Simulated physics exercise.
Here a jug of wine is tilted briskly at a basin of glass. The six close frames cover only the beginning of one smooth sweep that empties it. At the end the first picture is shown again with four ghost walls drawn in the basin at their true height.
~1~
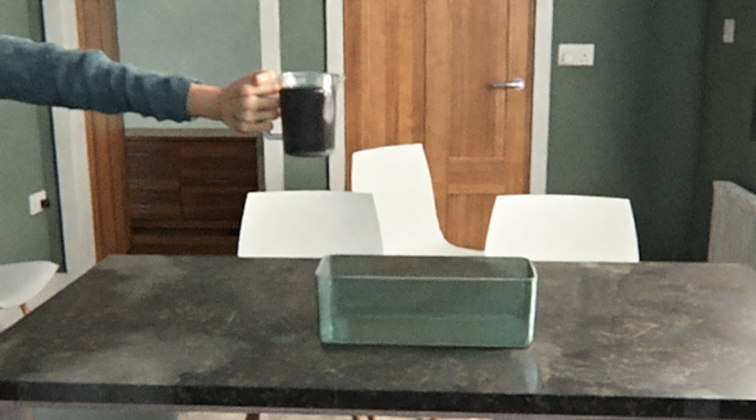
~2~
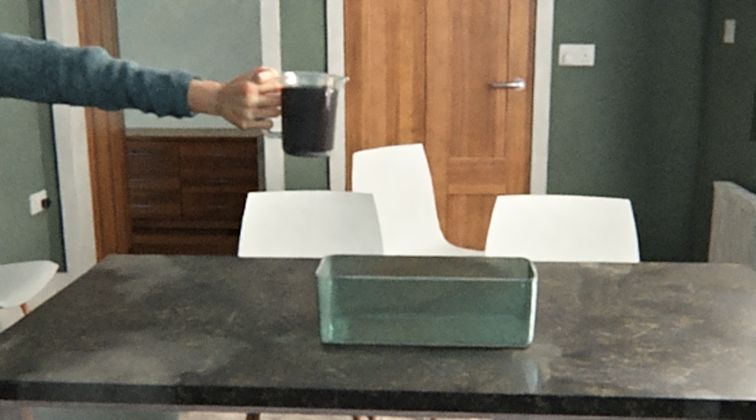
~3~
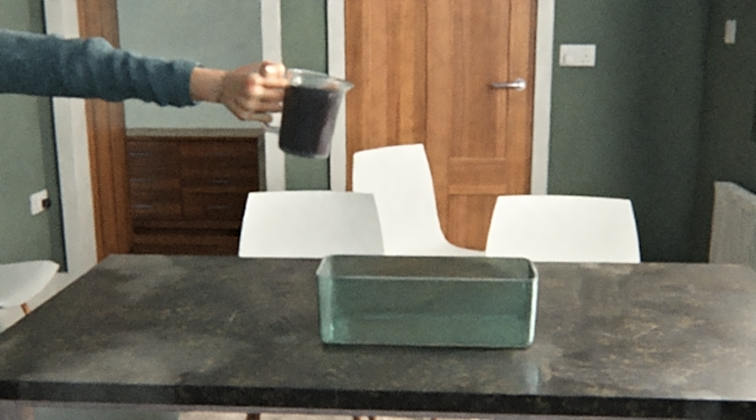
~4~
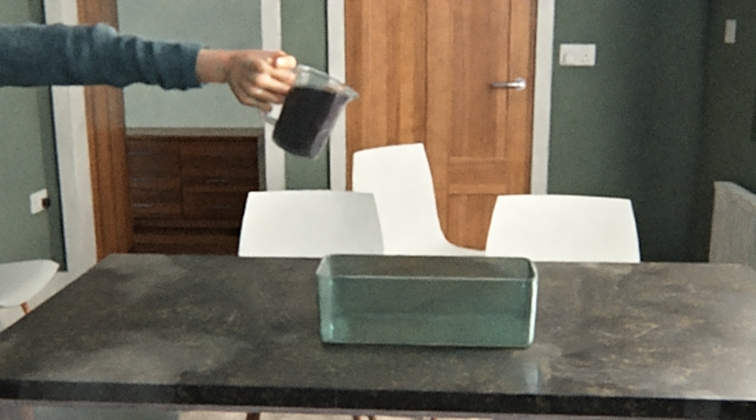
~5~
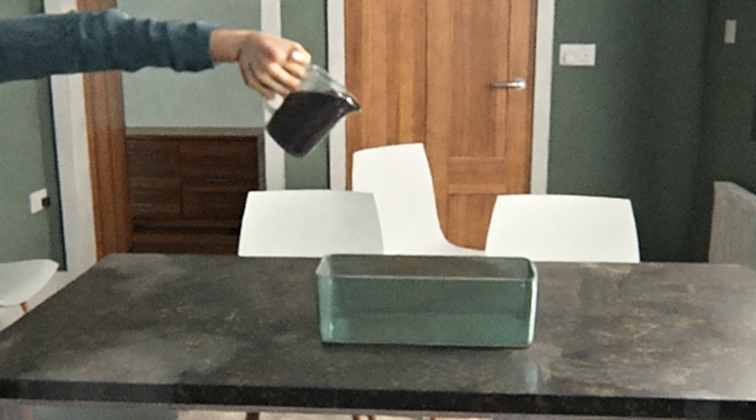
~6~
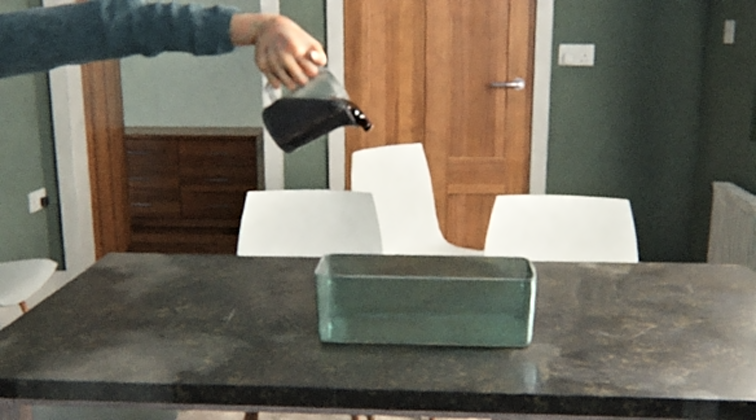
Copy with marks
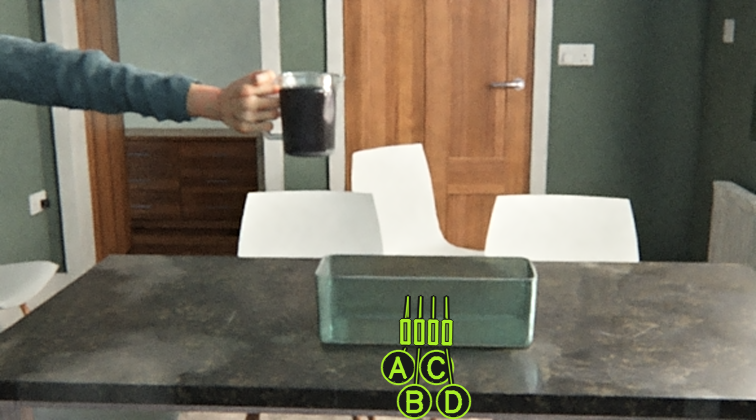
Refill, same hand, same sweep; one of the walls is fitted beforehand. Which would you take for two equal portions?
I would pick position A.
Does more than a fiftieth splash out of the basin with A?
Yes.
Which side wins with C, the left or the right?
The left side.
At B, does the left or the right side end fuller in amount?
The left one.
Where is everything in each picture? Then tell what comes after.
Upright, lip at (345, 77); basin from (319, 341) to (532, 345); nothing has left yet, in the first frame.
Tipped about 3°, lip at (347, 79); nothing has left yet, in the second frame.
Tipped about 11°, lip at (353, 85); nothing has left yet, in the third frame.
Tipped about 25°, lip at (358, 96); nothing has left yet, in the fourth frame.
Tipped about 41°, lip at (361, 110); nothing has left yet, in the fifth frame.
Tipped about 60°, lip at (359, 127); wine is over the lip, down to (365, 129), in the sixth frame.
On the marked copy, A at (405, 348); B at (419, 348); C at (432, 348); D at (446, 349).
Choosing A, about 50 % ends left of the wall and 40 % right of it; 10 % is lost outside.
Choosing B, about 74 % ends left of the wall and 14 % right of it; 11 % is lost outside.
Choosing C, about 79 % ends left of the wall and 12 % right of it; 8 % is lost outside.
Choosing D, about 77 % ends left of the wall and 14 % right of it; 9 % is lost outside.
